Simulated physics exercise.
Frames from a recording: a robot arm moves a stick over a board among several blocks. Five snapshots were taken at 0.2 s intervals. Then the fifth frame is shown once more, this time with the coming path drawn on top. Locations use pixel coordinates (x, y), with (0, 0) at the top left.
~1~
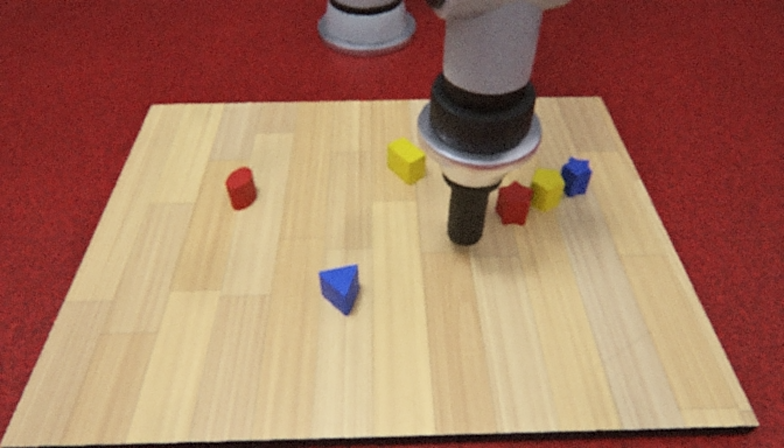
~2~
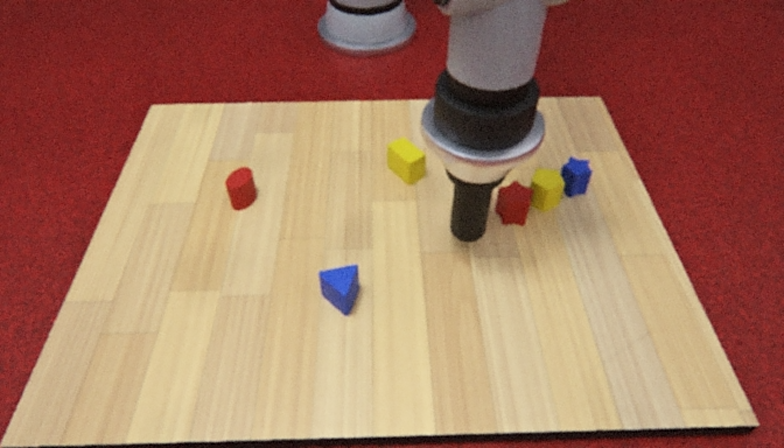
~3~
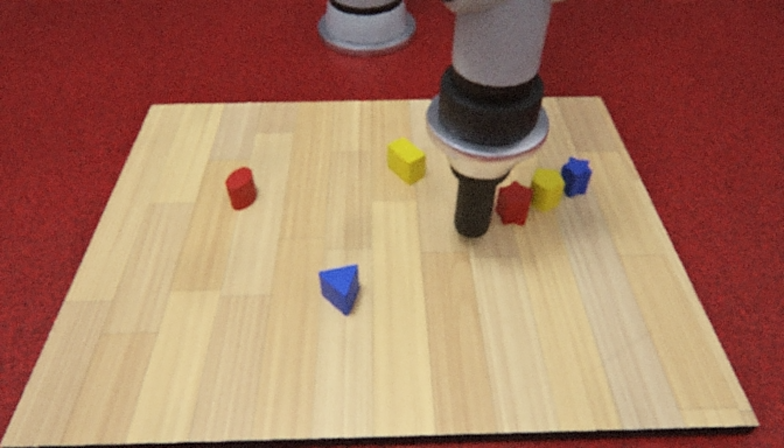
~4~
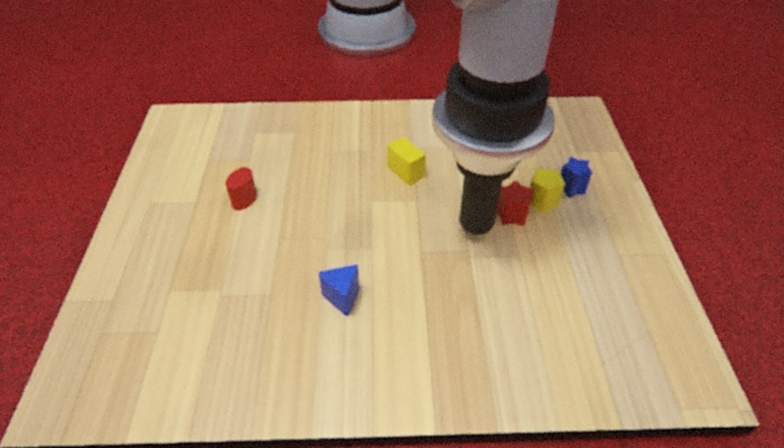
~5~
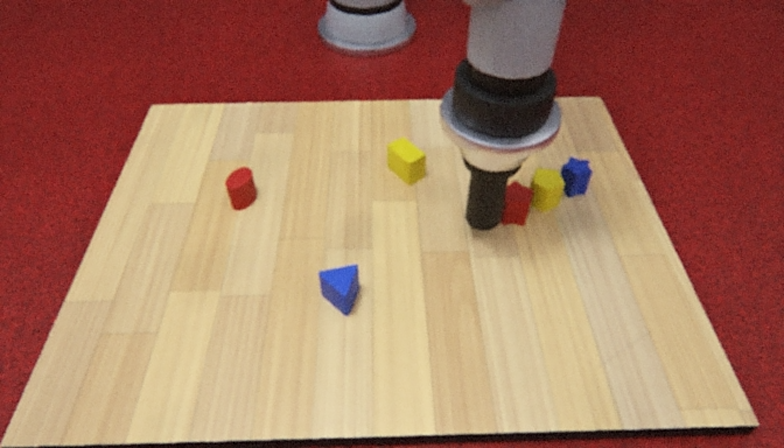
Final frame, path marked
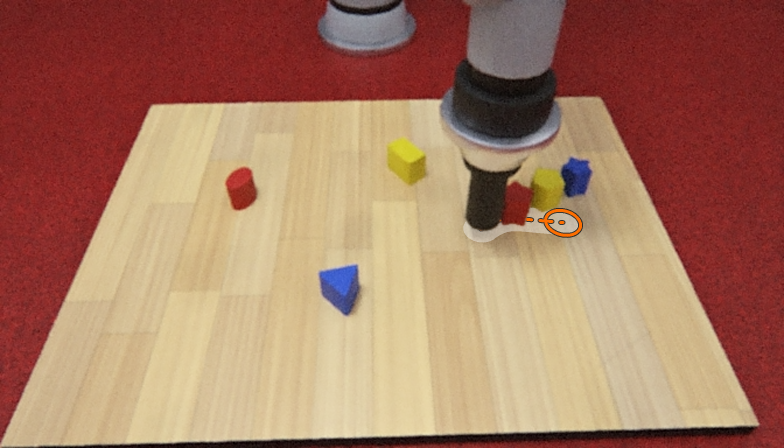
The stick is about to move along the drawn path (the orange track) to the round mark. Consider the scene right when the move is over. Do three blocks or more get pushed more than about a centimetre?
I believe so.
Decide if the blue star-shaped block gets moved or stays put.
By then it is displaced.
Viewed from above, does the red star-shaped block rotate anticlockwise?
That would be a yes.
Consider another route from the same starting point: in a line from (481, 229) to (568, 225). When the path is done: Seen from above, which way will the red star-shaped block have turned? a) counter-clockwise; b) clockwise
a (counter-clockwise)
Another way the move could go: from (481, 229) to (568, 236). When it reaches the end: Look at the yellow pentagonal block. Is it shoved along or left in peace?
The yellow pentagonal block changes place.
The drawn path runs from (481, 229) via (504, 219) and (533, 220), ending at (563, 223).
The first path, step by step. Halfway along, stick (522, 209); red star-shaped block (547, 184), turned 20° anticlockwise; yellow pentagonal block (566, 169), turned 15° anticlockwise; blue star-shaped block (587, 160), turned 15° clockwise.
At the end, stick (566, 213); red star-shaped block (581, 182), turned 40° anticlockwise; yellow pentagonal block (585, 163), turned 40° anticlockwise; blue star-shaped block (597, 149), turned 15° anticlockwise.
